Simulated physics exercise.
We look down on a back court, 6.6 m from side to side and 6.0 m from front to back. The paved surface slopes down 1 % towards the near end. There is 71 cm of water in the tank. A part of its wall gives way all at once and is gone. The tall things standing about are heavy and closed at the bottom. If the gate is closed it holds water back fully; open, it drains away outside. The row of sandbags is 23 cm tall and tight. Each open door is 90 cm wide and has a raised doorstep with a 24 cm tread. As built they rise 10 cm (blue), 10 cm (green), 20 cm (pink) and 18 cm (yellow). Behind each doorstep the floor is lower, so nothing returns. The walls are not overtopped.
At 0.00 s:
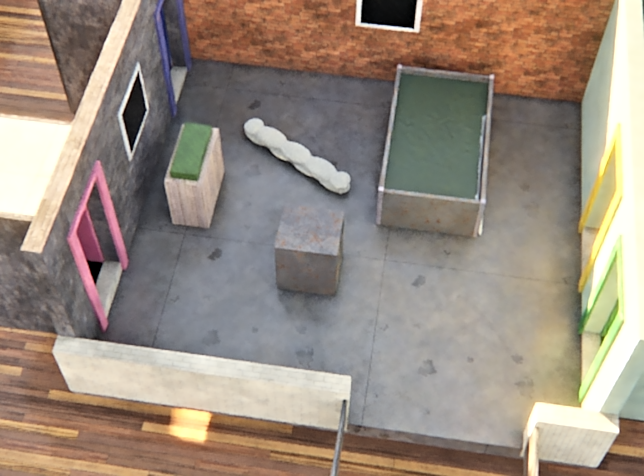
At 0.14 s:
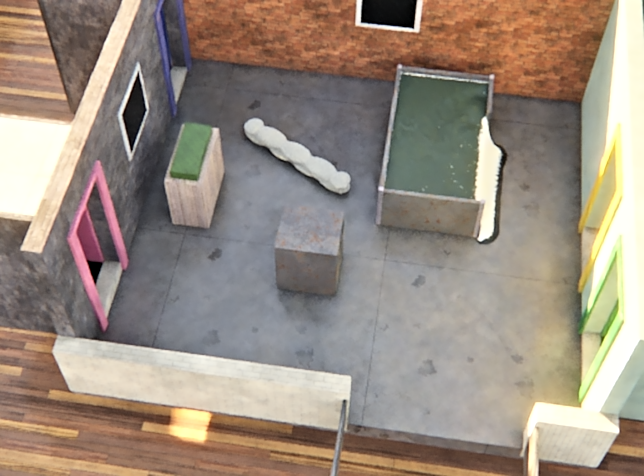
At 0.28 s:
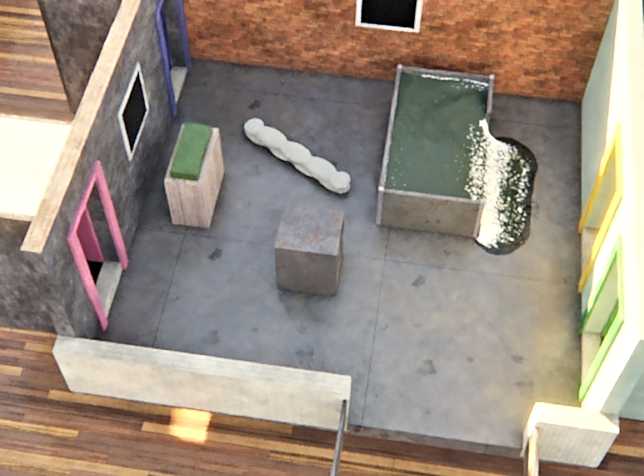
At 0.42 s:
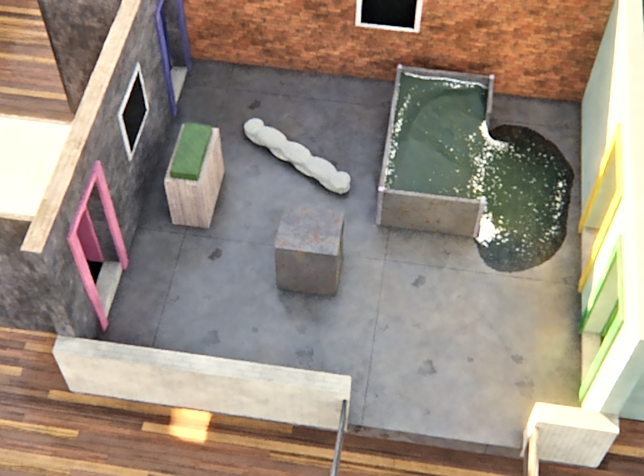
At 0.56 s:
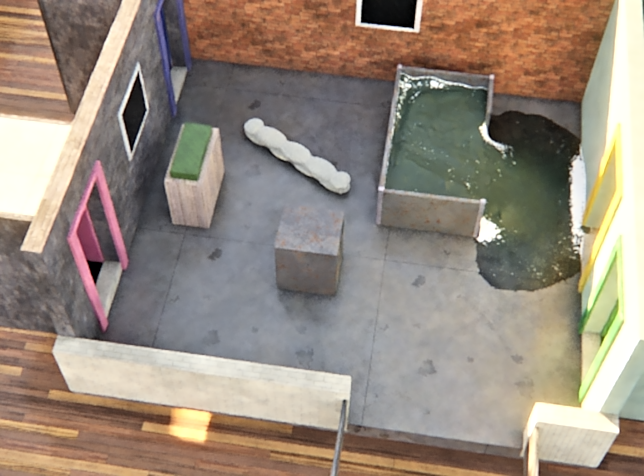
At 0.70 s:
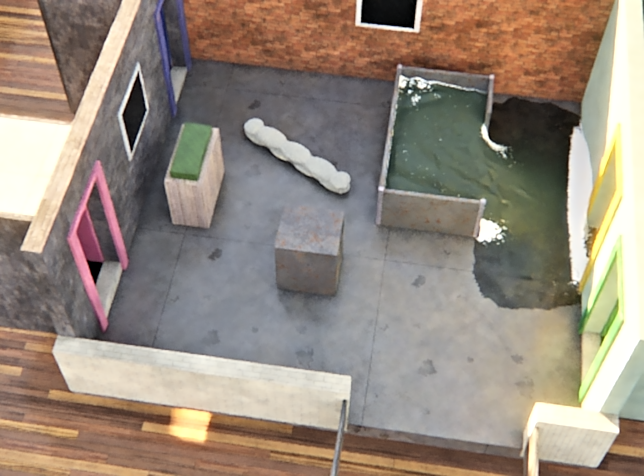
In the back court, dark green water bursts from the tank's right side and spreads across the paving.
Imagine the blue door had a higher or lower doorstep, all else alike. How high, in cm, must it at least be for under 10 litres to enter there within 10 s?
Close to 10.5 cm is just enough.
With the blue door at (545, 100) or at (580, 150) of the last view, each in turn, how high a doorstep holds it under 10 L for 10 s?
Roughly 31 and 30 cm.
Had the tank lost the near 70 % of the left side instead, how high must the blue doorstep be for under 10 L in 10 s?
About 30 cm.
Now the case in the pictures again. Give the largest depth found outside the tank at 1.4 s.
Roughly 50 cm.
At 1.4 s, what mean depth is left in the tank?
About 35 cm.
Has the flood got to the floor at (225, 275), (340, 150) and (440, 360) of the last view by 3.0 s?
In that order: Dry, still dry, flooded.
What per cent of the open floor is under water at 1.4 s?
Some 15 per cent of it.
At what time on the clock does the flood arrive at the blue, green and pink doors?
Blue 3.6 s, green 1.1 s, pink 6.5 s.
After 1.4 s water covers 15 % of the floor, deepest (50 cm) near (575, 208); it has not reached the blue door.
After 3.0 s water covers 35 % of the floor, deepest (31 cm) near (574, 438); it has not reached the blue door.
After 10.0 s water covers 75 % of the floor, deepest (10 cm) near (546, 434); 4 cm at the blue door, 11 litres in over its 10 cm doorstep.
At the blue door as built, the water arrived by 3.6 s and peaked near 15 cm at 4.0 s.
With a doorstep of 8.5 cm, 22 litres would have come in within the 10 s; with 11.5 cm, 5 litres. So under 10 litres takes about 10.5 cm.
